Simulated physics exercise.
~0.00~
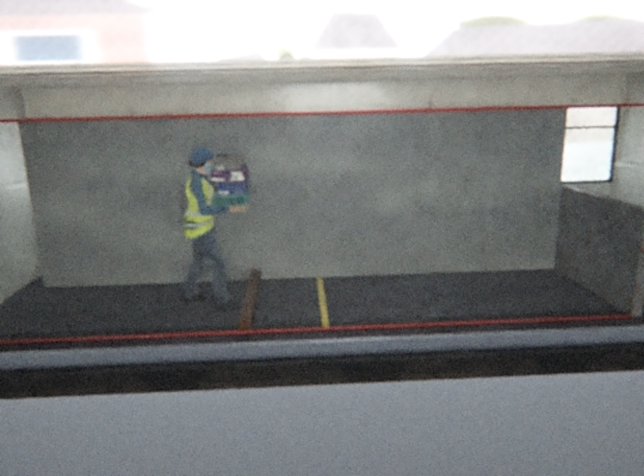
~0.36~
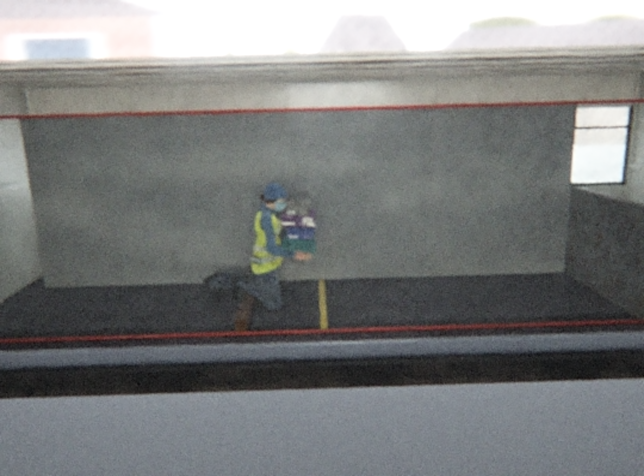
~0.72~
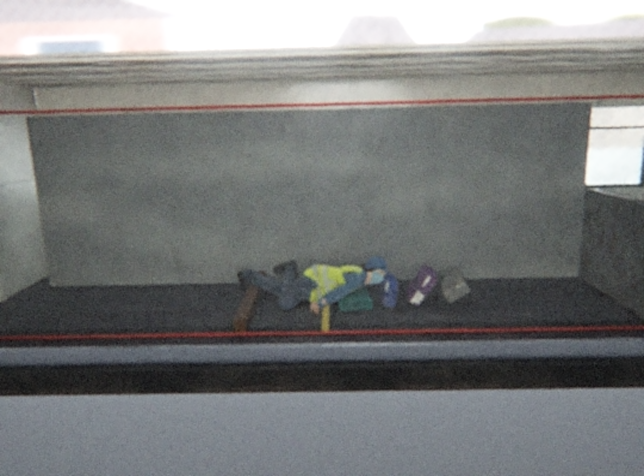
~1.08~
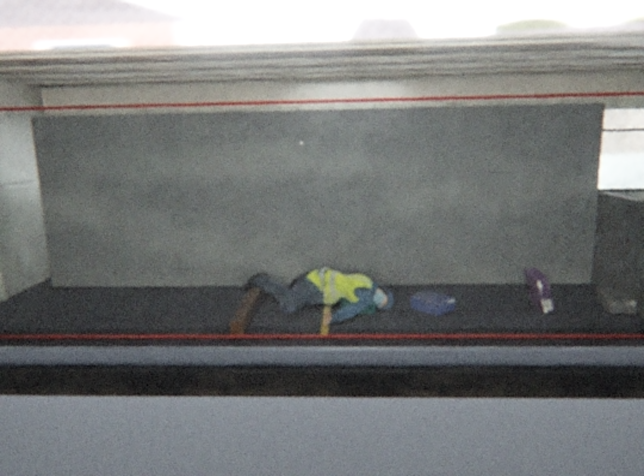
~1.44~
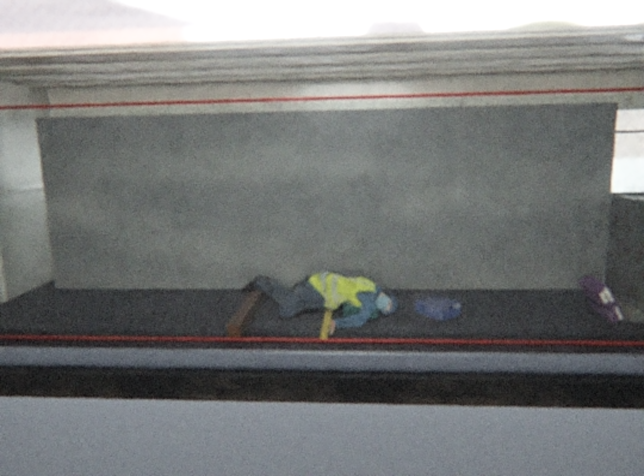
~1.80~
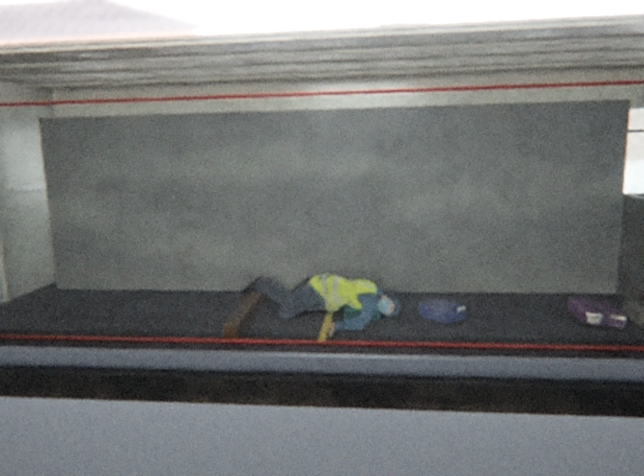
A courier carrying stacked boxes pitches forward over a rail, spilling them past a yellow line.
